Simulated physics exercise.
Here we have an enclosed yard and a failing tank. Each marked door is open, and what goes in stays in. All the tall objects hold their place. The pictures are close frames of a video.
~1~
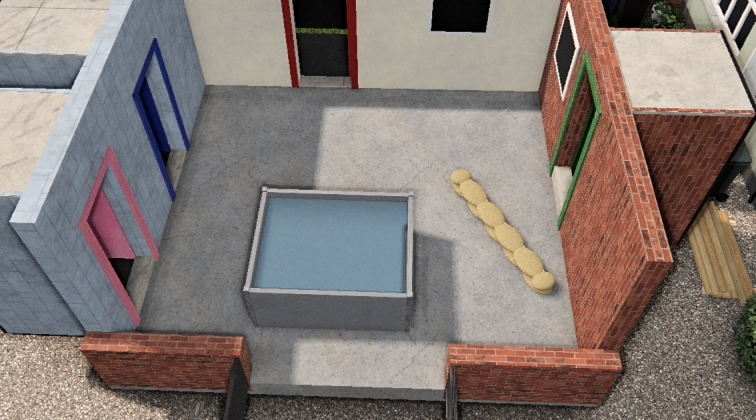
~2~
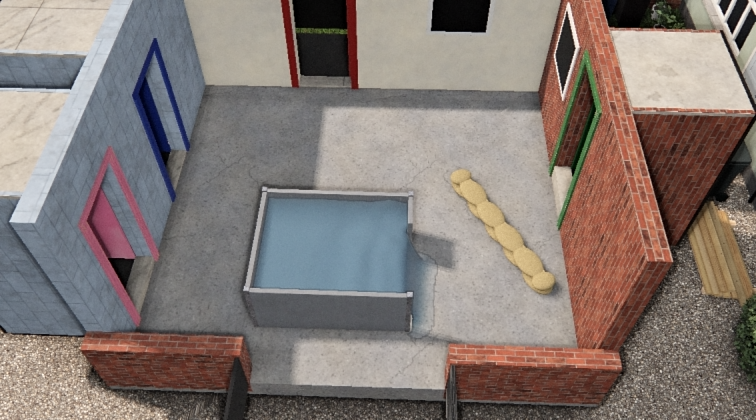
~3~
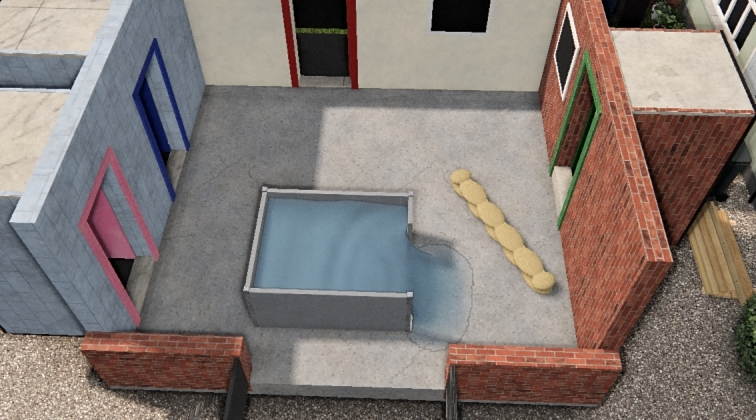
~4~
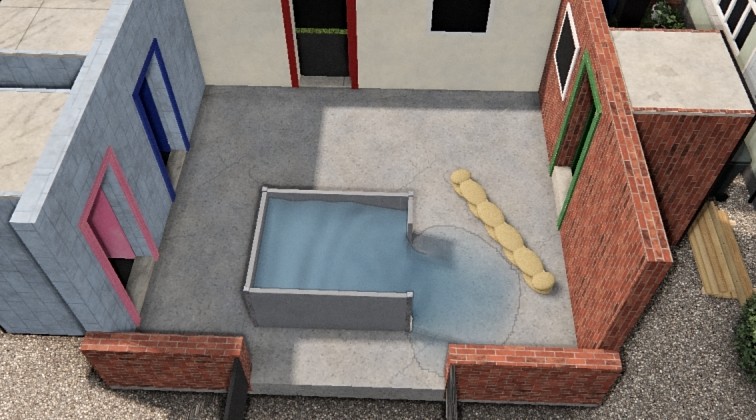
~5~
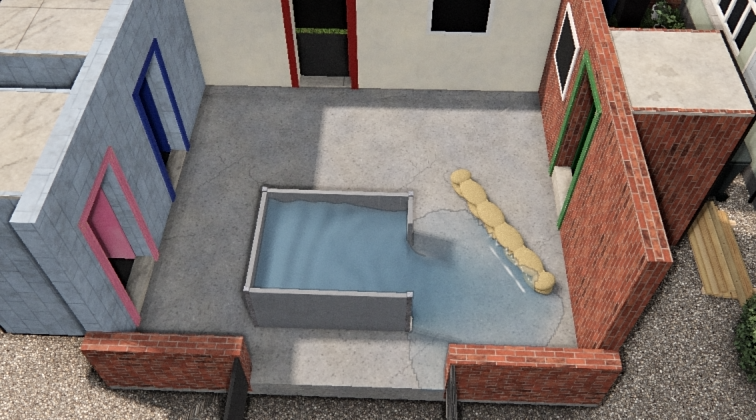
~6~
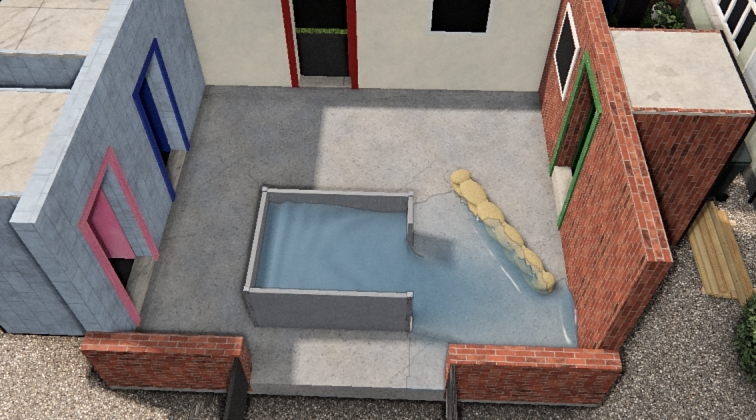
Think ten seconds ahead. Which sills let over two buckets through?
One by one: The red door floods; the blue door floods; the pink door holds within the limit; the green door holds within the limit.
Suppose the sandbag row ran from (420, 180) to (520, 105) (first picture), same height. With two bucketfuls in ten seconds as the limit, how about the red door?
My reading: The red one takes less.
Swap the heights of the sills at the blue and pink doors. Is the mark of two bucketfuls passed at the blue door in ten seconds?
One by one: The blue one is under.
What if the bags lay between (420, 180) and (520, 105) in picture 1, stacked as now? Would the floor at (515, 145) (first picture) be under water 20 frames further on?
Verdict: Flooded.
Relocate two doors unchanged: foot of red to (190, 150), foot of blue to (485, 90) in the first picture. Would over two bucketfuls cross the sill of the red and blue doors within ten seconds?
Then: Red door floods, blue door lets more in.
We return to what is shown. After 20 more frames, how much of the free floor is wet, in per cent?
I make it 65 per cent.
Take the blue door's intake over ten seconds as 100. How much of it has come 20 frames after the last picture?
Some 0 per cent.
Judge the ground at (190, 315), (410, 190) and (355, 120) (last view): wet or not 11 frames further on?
In that order: Not flooded, wet, no water.
A moment on, water covers 20 % of the floor; the red door not reached, the blue door not reached, the pink door not reached, the green door wet at the sill, nothing in.
Next, water covers 30 % of the floor; the red door not reached, the blue door not reached, the pink door not reached, the green door wet at the sill, nothing in.
Then, water covers 65 % of the floor; the red door not reached, the blue door not reached, the pink door not reached, the green door wet at the sill, nothing in.
Later, water covers 90 % of the floor; the red door over two buckets in, the blue door under two buckets in, the pink door wet at the sill, nothing in, the green door wet at the sill, nothing in.
In the end, water covers 95 % of the floor; the red door over two buckets in, the blue door over two buckets in, the pink door wet at the sill, nothing in, the green door wet at the sill, nothing in.
